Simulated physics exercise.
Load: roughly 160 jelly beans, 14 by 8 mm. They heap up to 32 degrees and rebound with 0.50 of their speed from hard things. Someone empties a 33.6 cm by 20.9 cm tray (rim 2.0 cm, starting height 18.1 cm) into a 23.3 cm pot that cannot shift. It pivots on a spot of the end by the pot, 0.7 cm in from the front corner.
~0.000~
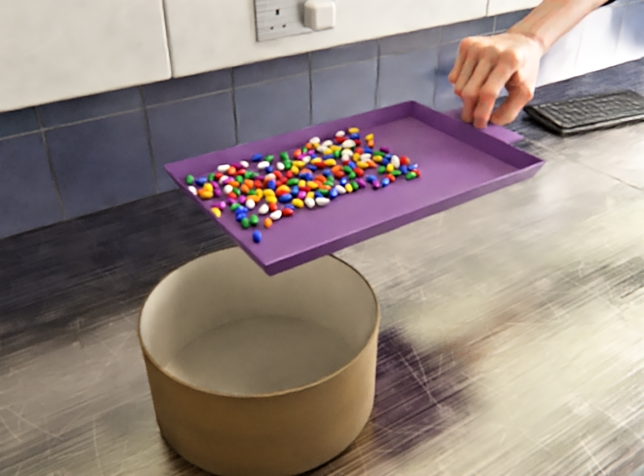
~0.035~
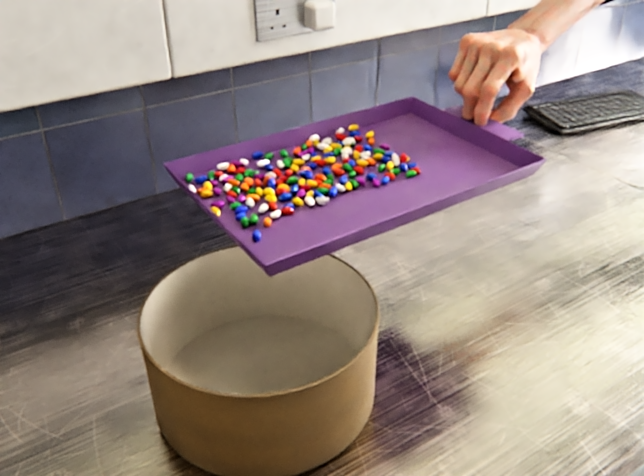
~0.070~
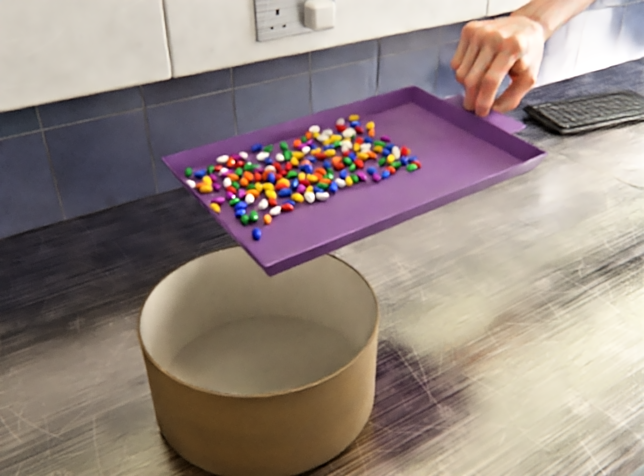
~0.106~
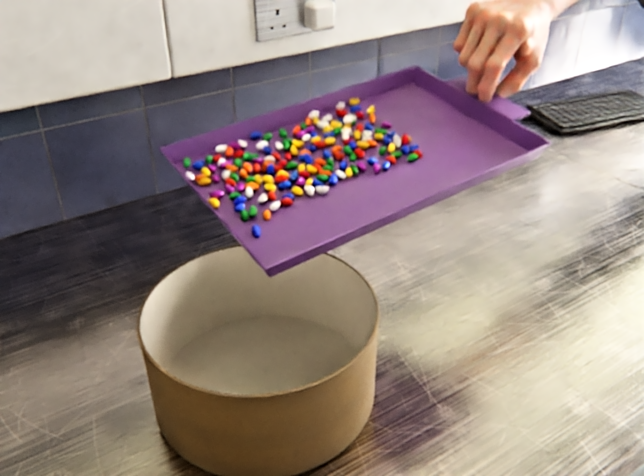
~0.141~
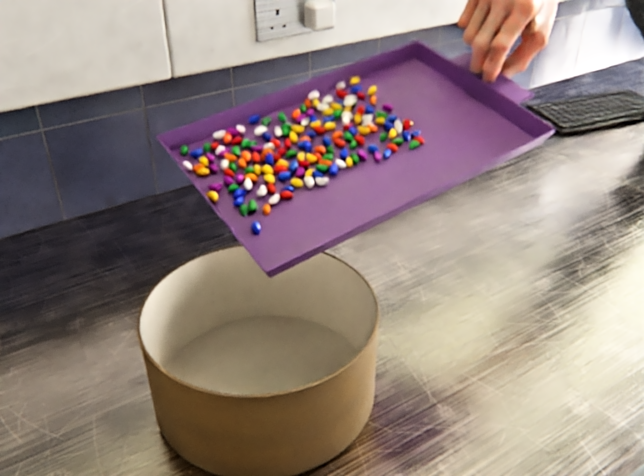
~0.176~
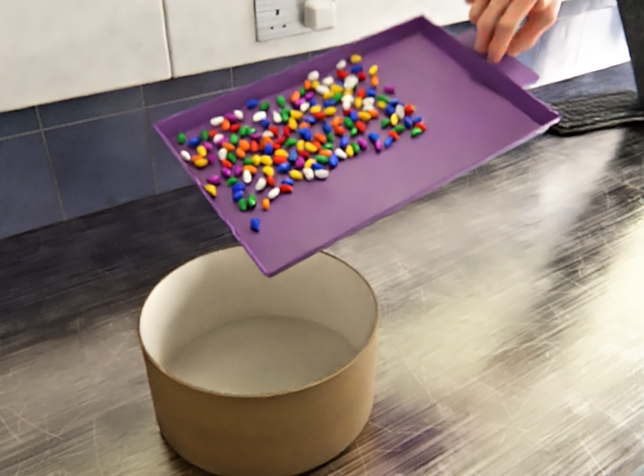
A hand raises one end of a purple tray of colourful candies above a pot.
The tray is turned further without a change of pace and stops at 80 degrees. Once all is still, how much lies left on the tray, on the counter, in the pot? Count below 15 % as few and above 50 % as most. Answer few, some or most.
Left on the tray: Few; on the counter: Most; in the pot: Some.
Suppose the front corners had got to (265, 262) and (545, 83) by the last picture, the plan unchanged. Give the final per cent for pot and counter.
Pot 55, counter 45.
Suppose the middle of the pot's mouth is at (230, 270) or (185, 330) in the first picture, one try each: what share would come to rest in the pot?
Some 0 and 30 per cent.
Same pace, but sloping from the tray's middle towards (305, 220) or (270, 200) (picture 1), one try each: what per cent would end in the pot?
About 60 and 40 per cent.
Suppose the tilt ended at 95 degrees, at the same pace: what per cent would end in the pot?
It would be near 30 per cent.
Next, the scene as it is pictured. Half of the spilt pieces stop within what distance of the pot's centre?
About 32 cm.
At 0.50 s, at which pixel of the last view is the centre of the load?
Around (294, 207).
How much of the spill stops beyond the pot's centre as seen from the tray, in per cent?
Some 90 per cent.
After 0.37 s, tilt 51 degrees; the tray holds 100 %, the pot 0 %.
After 0.50 s, tilt 72 degrees; the tray holds 100 %, the pot 0 %.
Then, at 0.76 s, tilt 80 degrees; the tray holds 5 %, the pot 30 %.
At rest (2.2 s), tray 0 %, counter 65 %, pot 35 %.
